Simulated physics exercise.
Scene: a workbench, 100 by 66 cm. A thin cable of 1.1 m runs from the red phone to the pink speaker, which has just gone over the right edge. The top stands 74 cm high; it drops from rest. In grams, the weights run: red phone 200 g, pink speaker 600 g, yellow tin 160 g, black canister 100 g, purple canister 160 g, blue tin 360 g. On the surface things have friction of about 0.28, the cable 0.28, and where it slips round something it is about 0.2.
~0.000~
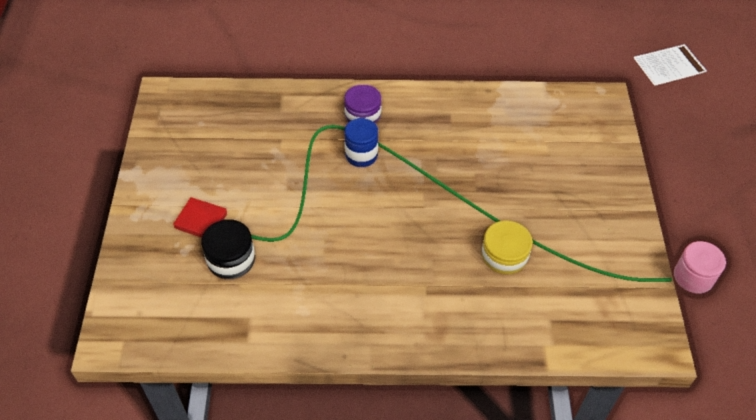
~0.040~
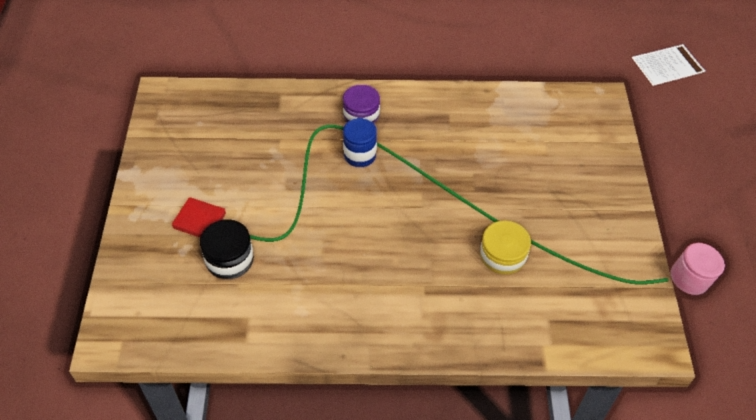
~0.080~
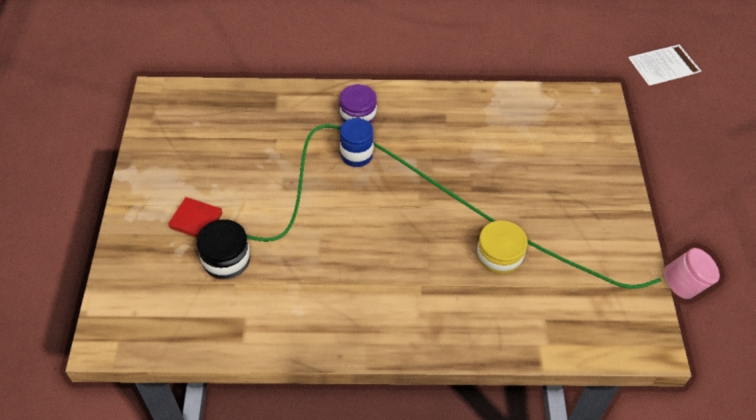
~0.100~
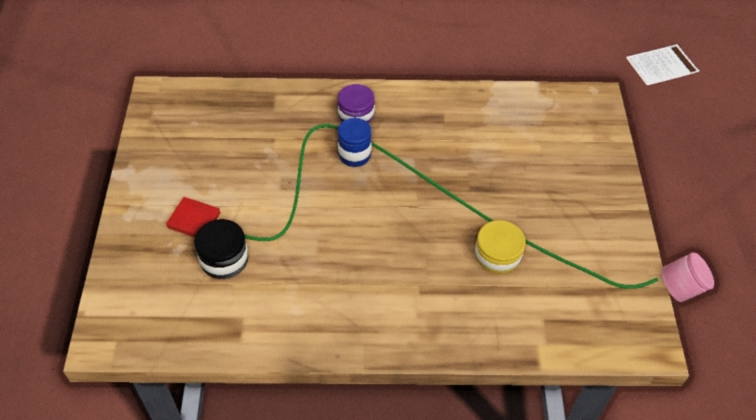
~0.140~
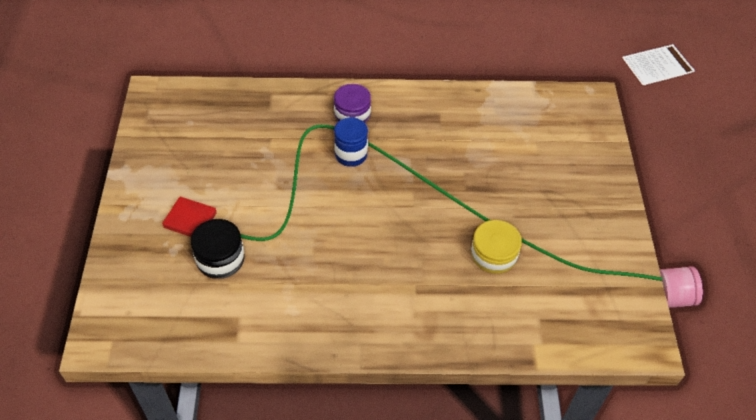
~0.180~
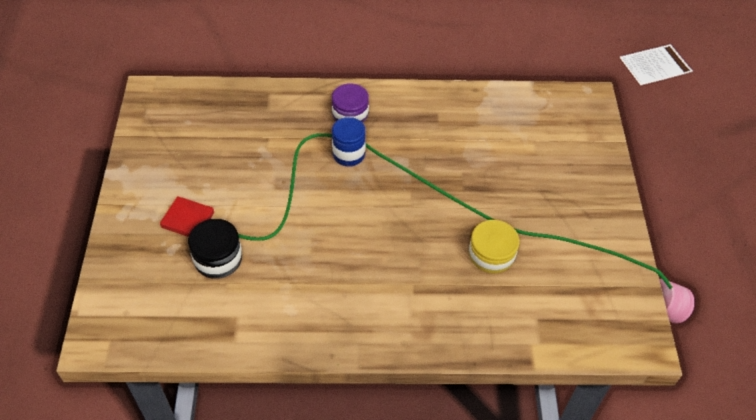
A pink container tips over the right edge of a wooden table and drops lower, drawing the attached green cable straighter past the yellow and blue tins, while the black and purple canisters and red object stay in place.
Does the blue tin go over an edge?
Expect the blue tin to be still on top.
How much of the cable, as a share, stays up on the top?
Some 0 per cent of it.
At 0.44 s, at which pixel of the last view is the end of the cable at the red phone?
Look around (315, 156) and you'll see it.
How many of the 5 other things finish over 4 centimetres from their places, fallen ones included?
Tally: 2.
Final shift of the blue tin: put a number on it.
Roughly blue tin 15 cm.
At 0.4 s, the cable's tail end at (315, 156); blue tin 10 cm off its start, red phone 23 cm off its start, pink speaker over the edge.
At 0.7 s, the cable's tail end at (487, 117); blue tin 16 cm off its start, red phone 65 cm off its start, pink speaker over the edge.
At 0.9 s, the cable's tail end at (646, 81); blue tin 16 cm off its start at (371, 197), red phone 98 cm off its start at (650, 99), pink speaker over the edge.
At 1.2 s, the cable has left the top; blue tin 16 cm off its start, red phone over the edge, pink speaker over the edge.
At 2.4 s, the cable has left the top; blue tin 16 cm off its start at (371, 198), red phone over the edge, pink speaker over the edge.
